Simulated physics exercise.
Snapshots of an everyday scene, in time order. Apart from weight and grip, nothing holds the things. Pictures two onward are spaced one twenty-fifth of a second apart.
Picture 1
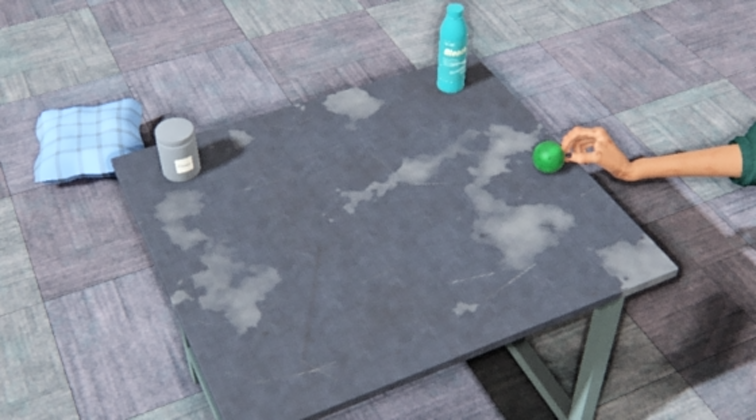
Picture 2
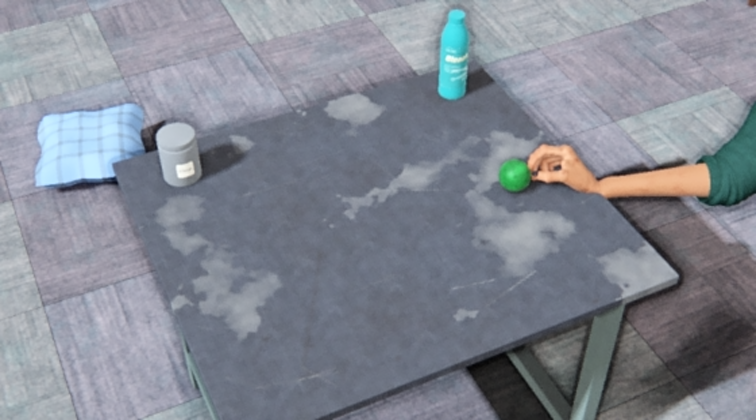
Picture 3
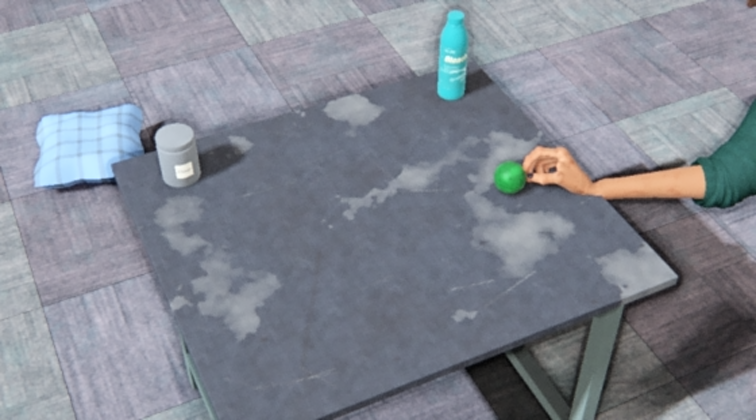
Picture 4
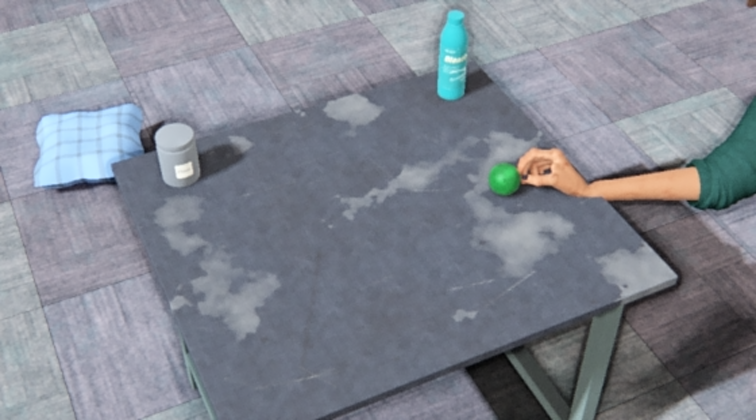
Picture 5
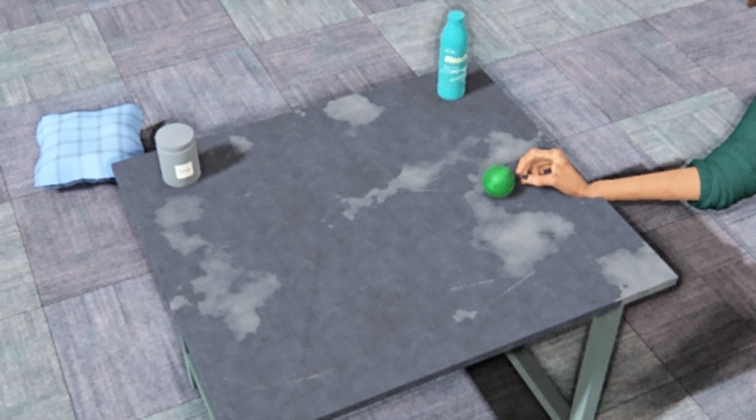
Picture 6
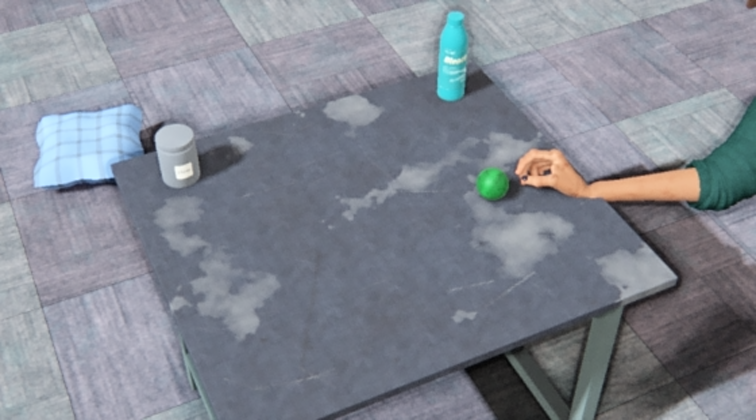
A dark, worn-looking table with pale patches stands on a floor of grey and purple carpet tiles, seen from above at an angle by a still camera. A grey jar stands at its left corner beside a blue checked cushion, a teal bottle stands at the back, and a green-sleeved arm reaches in from the right. The hand moves a green ball leftward onto the tabletop, then stays nearly still as the ball separates from its fingers and moves slightly farther left.
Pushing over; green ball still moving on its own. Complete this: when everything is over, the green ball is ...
Still on the table.
Then, 0.10 s later than the last frame, green ball moved about its own width near (480, 188).
Then, 0.30 s later than the last frame, green ball moved about its own width near (462, 194).
When it is over, moved from the start, green ball. End places, in pixels of the last picture, green ball near (452, 197).
